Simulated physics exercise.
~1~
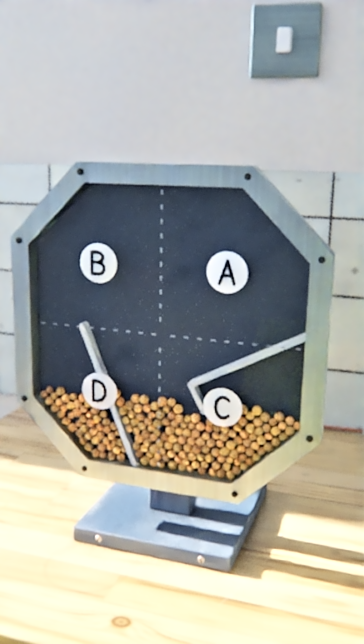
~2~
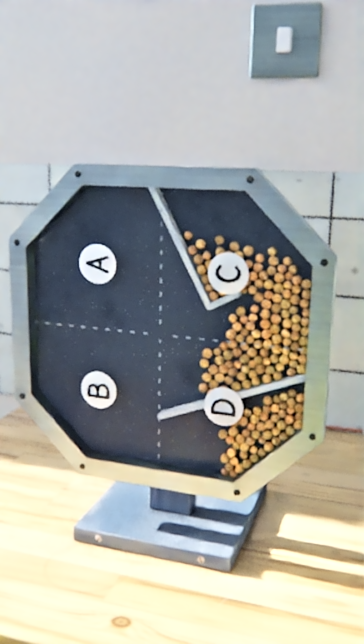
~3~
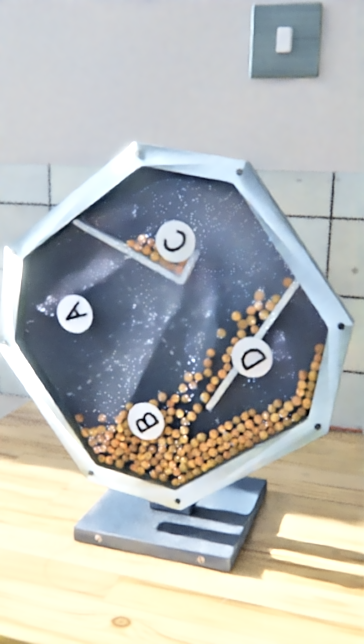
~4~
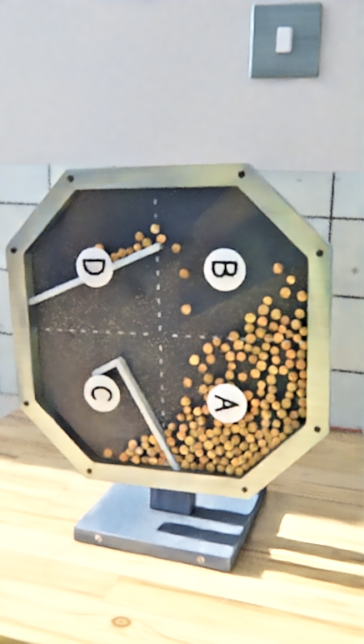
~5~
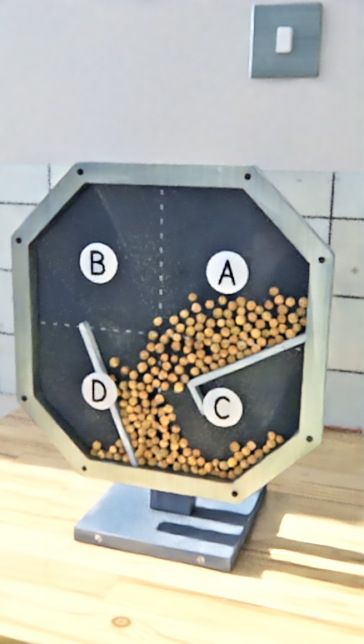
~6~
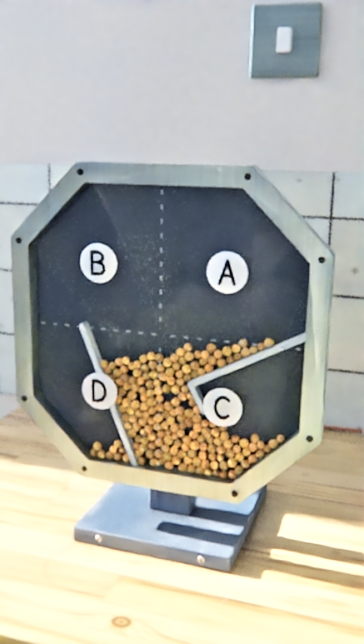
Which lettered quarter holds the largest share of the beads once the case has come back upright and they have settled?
The quarter marked C holds the largest share of the beads, at the lower right of the case.
